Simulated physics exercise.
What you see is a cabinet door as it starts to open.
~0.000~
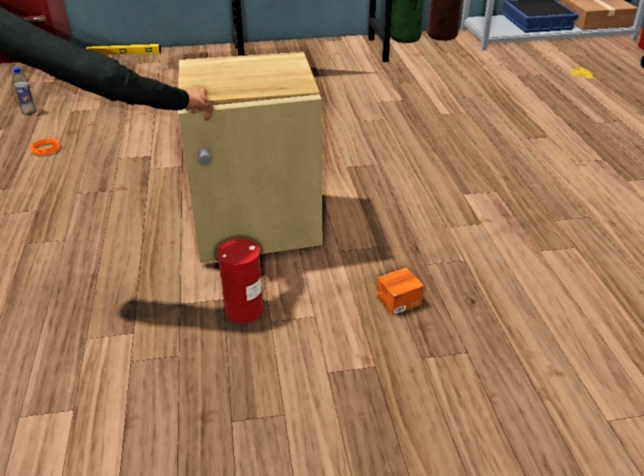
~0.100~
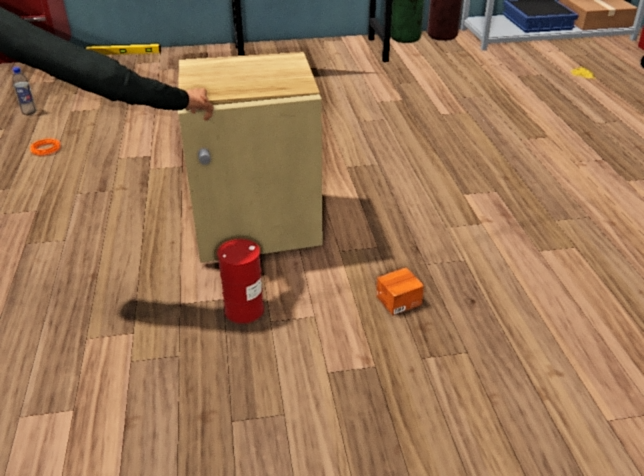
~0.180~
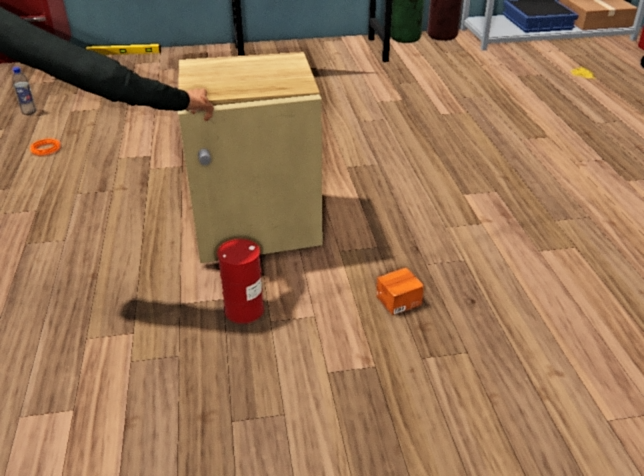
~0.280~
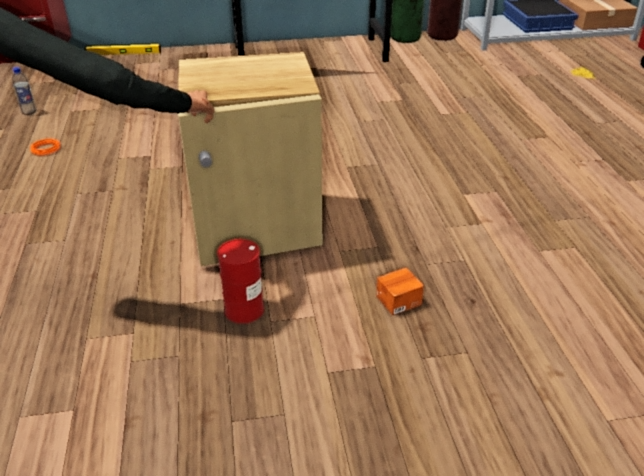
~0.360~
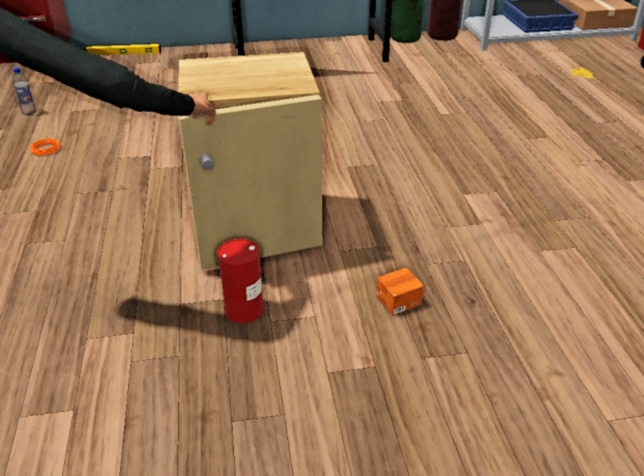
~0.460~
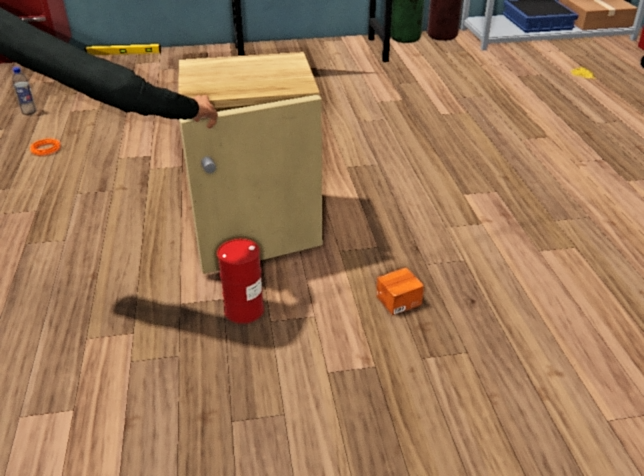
On a wooden floor, a dark-sleeved arm reached in from the left to the top of a cabinet door and slowly eased it slightly open, while a red canister and an orange box stayed still.
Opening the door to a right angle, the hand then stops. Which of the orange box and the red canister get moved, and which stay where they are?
Orange box: Stays. Red canister: Moved.
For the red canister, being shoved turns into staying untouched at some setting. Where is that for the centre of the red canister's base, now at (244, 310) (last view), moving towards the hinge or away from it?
(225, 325).
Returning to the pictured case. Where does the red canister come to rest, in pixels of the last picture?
It ends up close to (359, 318).
After 1.80 s, door 57° open; orange box at rest near (400, 291); red canister displaced about its own width near (285, 304).
In the end (3.3 s), the orange box remains where it is, near (400, 291); the red canister is pushed along, near (359, 318).
